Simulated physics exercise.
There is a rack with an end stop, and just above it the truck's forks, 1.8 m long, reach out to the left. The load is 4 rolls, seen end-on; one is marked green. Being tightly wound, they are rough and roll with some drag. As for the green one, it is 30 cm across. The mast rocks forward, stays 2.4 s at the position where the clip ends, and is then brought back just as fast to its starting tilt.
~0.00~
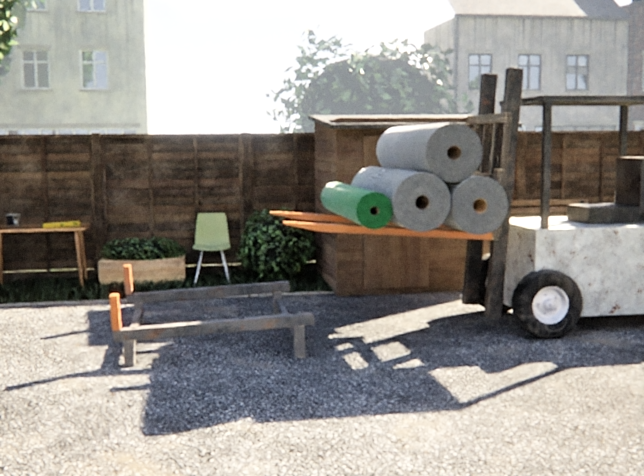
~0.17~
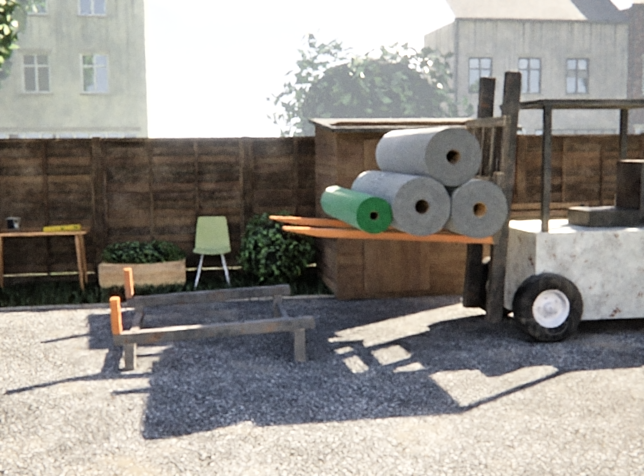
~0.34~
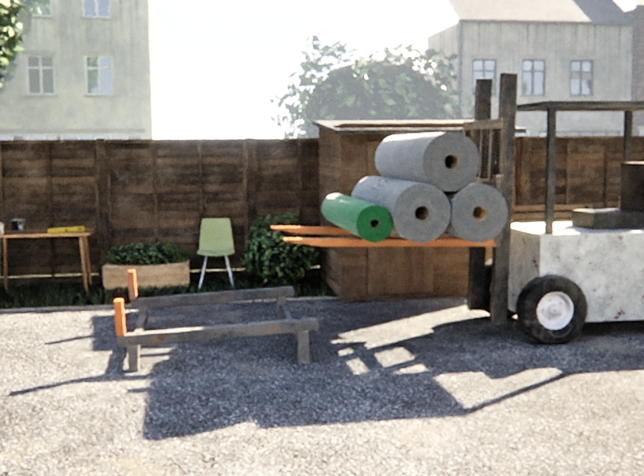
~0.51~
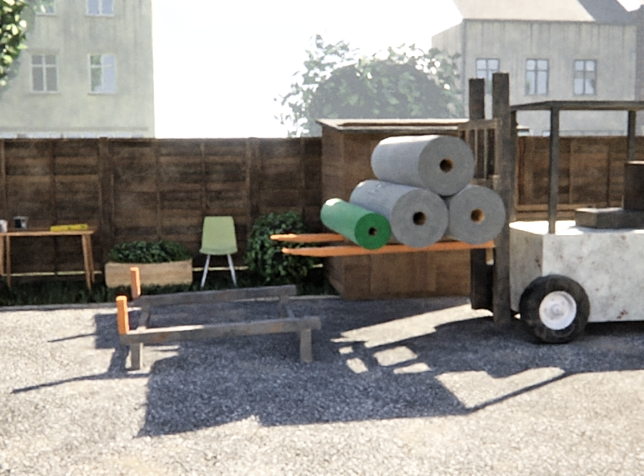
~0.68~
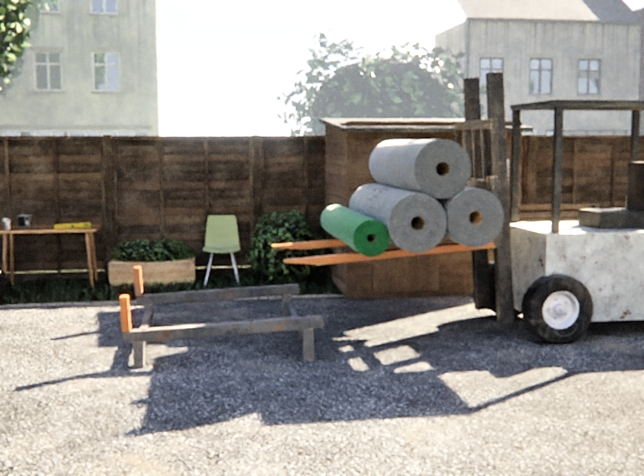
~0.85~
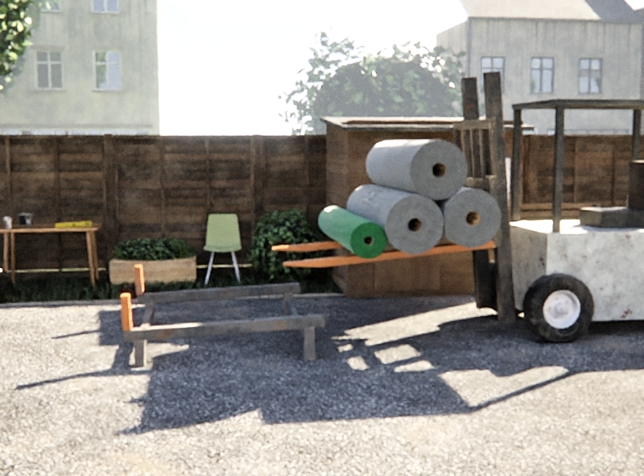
Forklift tilting its orange forks gradually downward beside a low rack, with three grey rolls and one green roll resting on them.
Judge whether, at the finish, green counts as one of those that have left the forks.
It does count as one of them.
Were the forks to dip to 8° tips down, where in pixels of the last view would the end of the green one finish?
Around pixel (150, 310).
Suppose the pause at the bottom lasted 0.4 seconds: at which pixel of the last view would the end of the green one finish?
Near pixel (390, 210).
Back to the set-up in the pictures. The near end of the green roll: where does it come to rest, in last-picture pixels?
Rest position in the last view: About (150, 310).
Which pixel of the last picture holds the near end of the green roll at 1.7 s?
(340, 244), roughly.
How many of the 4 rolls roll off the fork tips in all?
Total: 3.
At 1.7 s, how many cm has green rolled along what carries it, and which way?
By then green sits 25 left of where it began.
Then, 1.7 s in, green is on the forks, 45 cm from the tips, rolling left; 0 off the forks so far.
Then, 2.8 s in, green is in the air, 115 cm from the rack's far end, rolling left; 1 off the forks so far.
In the end (8.7 s), green is on the rack, 20 cm from the rack's far end; 3 off the forks so far.
